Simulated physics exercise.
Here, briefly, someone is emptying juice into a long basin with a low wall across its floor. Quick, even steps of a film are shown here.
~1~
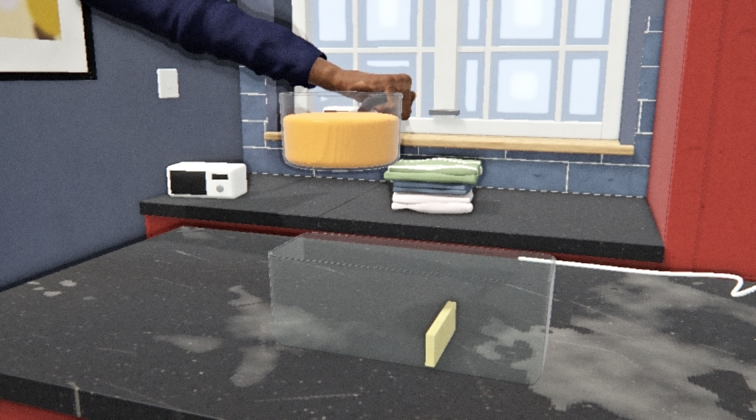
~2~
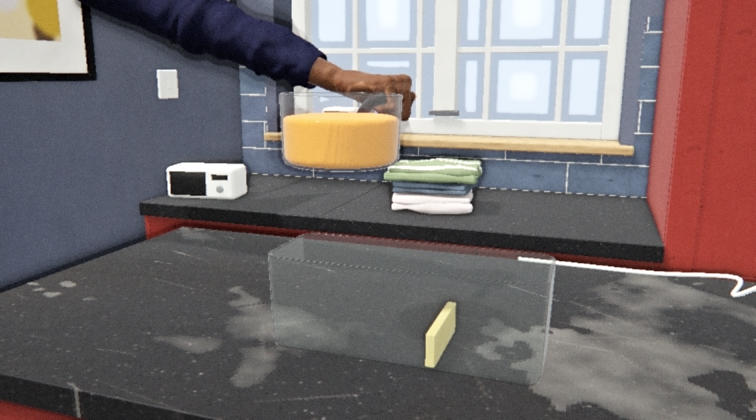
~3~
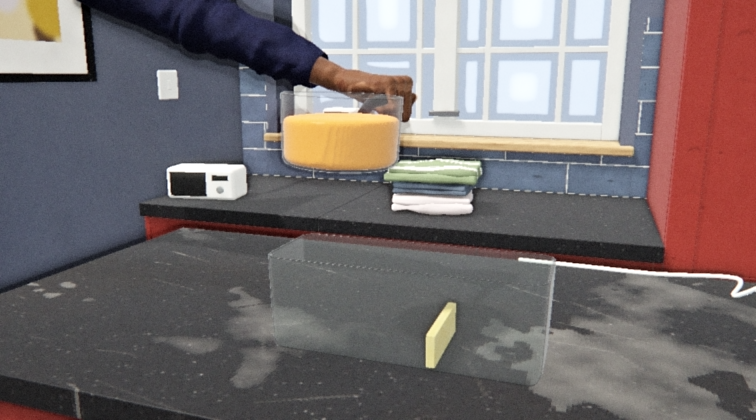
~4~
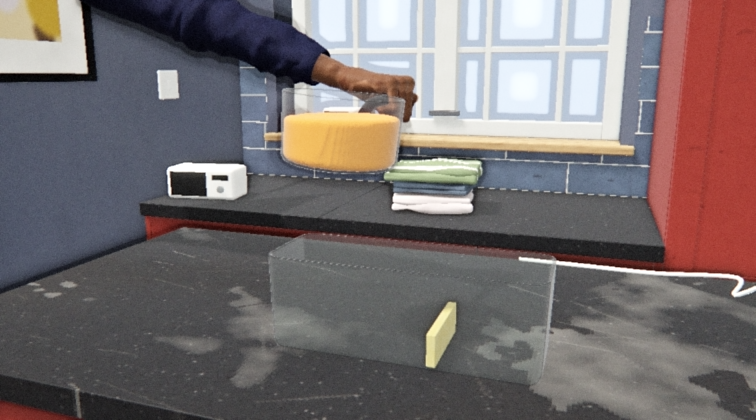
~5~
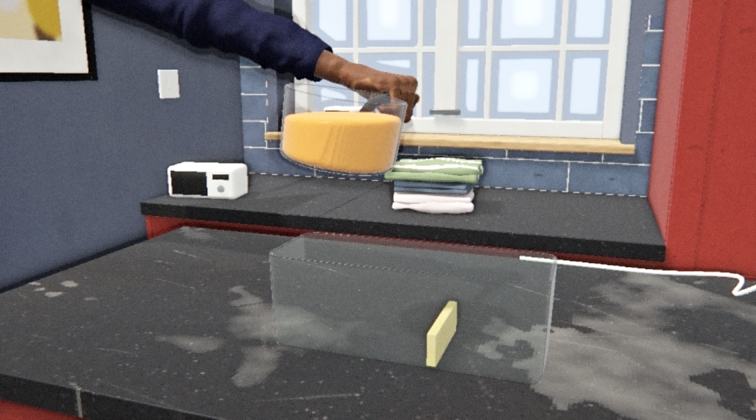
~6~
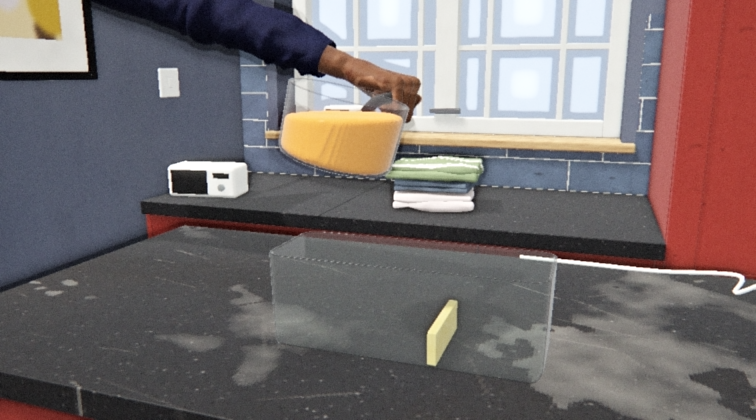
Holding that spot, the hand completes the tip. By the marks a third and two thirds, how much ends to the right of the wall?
The share right of the wall lands inside the two marks of one third and two thirds.
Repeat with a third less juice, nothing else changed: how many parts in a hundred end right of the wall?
Close to 40 per cent.
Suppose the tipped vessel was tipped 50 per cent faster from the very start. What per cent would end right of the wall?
Something like 45 in a hundred.
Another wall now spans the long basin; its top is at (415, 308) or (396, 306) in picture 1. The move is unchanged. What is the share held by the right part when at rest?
My guess is some 90 percent the first time and some 95 percent the second.
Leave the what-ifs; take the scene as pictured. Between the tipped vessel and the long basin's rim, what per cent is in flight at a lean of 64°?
Around 25 percent.
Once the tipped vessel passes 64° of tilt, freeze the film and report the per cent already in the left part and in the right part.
On the left 0 %, on the right 5 %.
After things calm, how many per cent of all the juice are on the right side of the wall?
Near 60 %.
A moment on, the tilt is 64° and 70 per cent is still to pour, 1 is left of the wall and 4 right of it.
Next, the tilt is 94° and 19 per cent is still to pour, 12 is left of the wall and 54 right of it.
Then the tilt is 99° and 3 per cent is still to pour, 34 is left of the wall and 60 right of it.
Later the tilt is 99° and 0 per cent is still to pour, 40 is left of the wall and 58 right of it.
In the end 41 per cent lies left of the wall, 58 right of it and 1 outside.
